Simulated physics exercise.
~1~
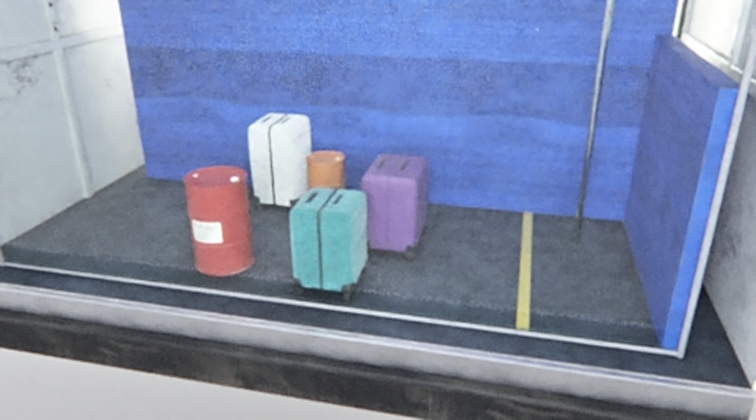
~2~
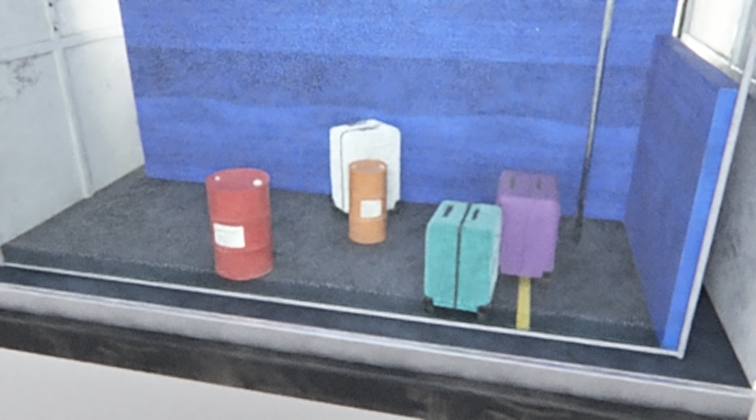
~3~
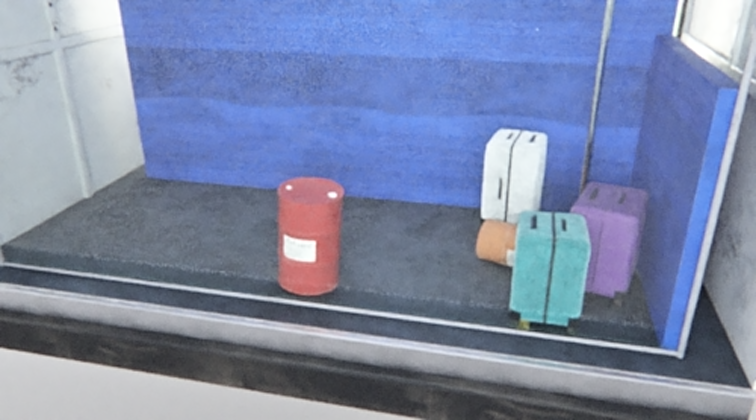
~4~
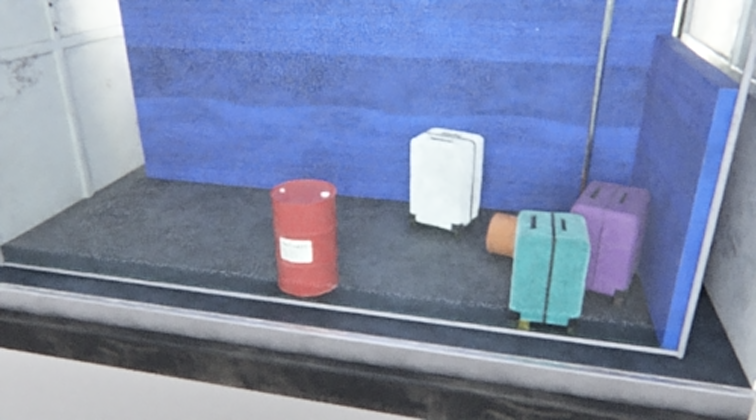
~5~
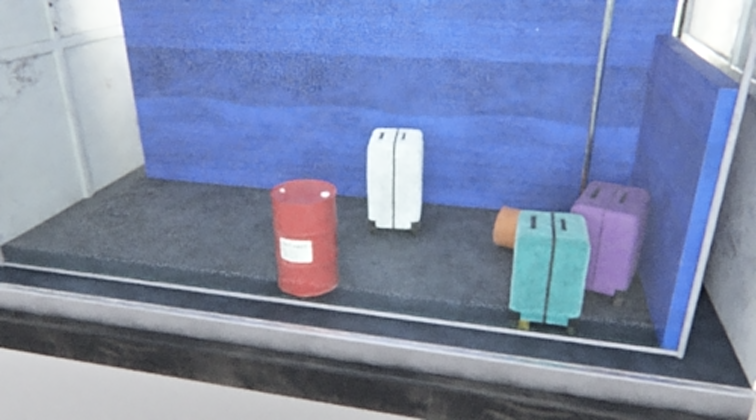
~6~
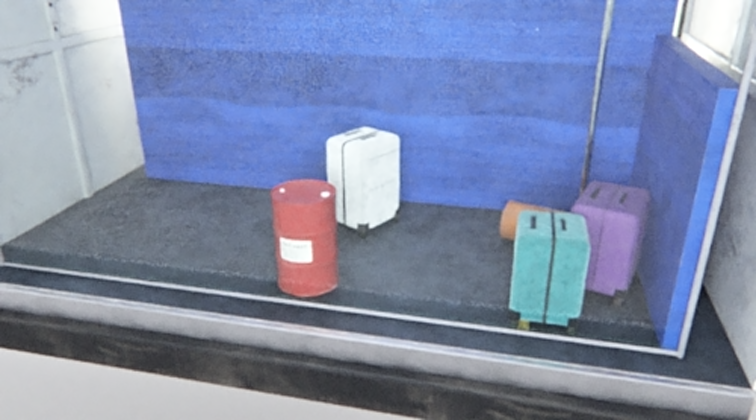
At the start, a red drum, an orange drum and white, teal and purple wheeled cases stand upright in a blue-walled bay, left of a yellow line on the dark floor. All of them shift right, the purple case reaching the line with the teal one close behind. They travel farther right, the orange drum tipping onto its side behind the teal case. The white case then rolls back left, turning as it goes, while the orange drum edges slightly right. At the end, the teal and purple cases stand past the line, and the red drum stays upright short of it.
